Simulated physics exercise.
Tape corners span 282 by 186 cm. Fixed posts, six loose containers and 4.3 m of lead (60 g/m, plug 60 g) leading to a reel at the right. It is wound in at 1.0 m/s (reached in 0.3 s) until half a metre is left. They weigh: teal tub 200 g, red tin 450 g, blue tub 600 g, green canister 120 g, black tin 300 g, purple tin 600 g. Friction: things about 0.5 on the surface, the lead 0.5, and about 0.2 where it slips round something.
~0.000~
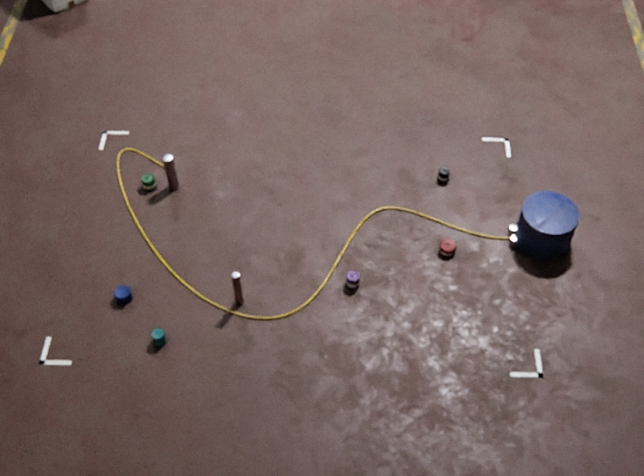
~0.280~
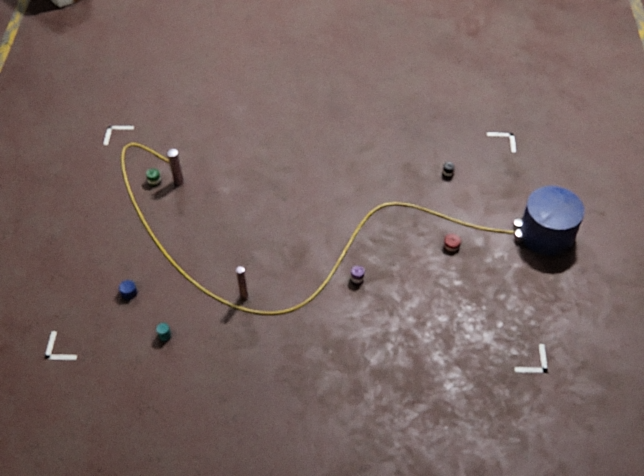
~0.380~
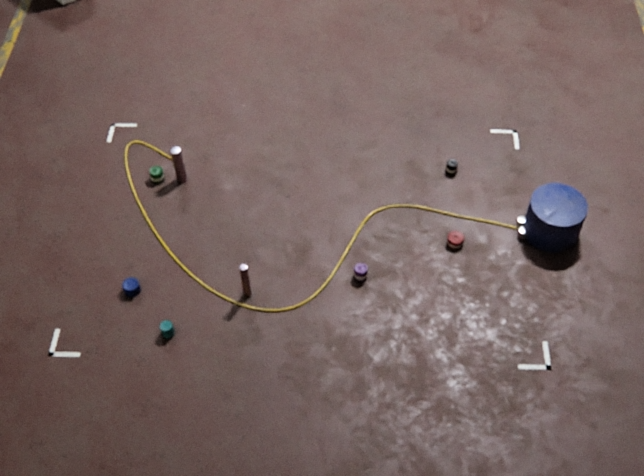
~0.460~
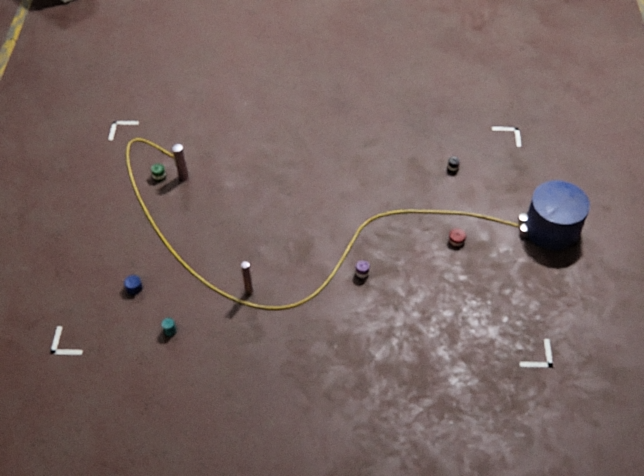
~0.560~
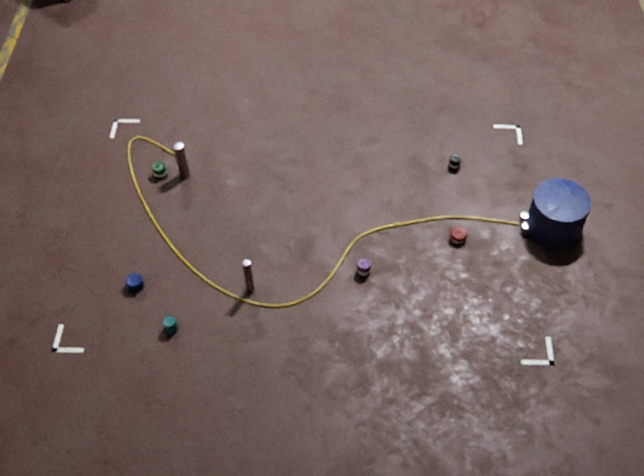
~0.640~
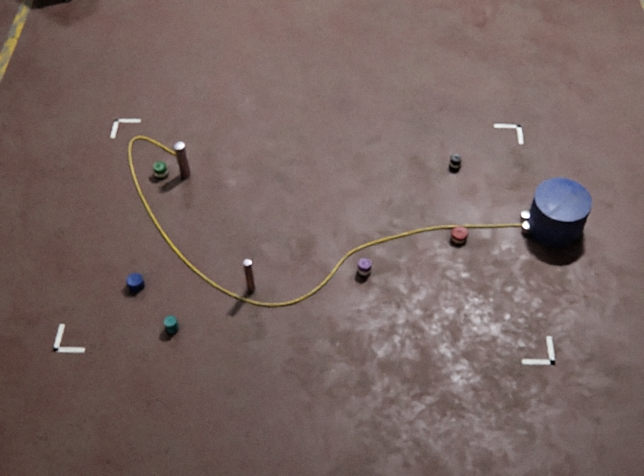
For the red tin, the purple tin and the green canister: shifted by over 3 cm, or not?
The red tin hardly stirs, the purple tin stays put, the green canister moves.
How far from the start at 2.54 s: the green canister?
Green canister 10 cm.
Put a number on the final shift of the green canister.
Green canister 10 cm.
By 1.6 s, plug at (174, 163); green canister 7 cm off its start.
By 2.5 s, plug at (212, 263); green canister 9 cm off its start.
By 3.5 s, plug at (355, 270); green canister 9 cm off its start at (172, 169).
By 4.4 s, plug at (452, 222); green canister 9 cm off its start.
By 5.2 s, plug at (452, 222); green canister 9 cm off its start at (172, 169), purple tin 0 cm off its start at (365, 263), red tin 0 cm off its start at (460, 232).
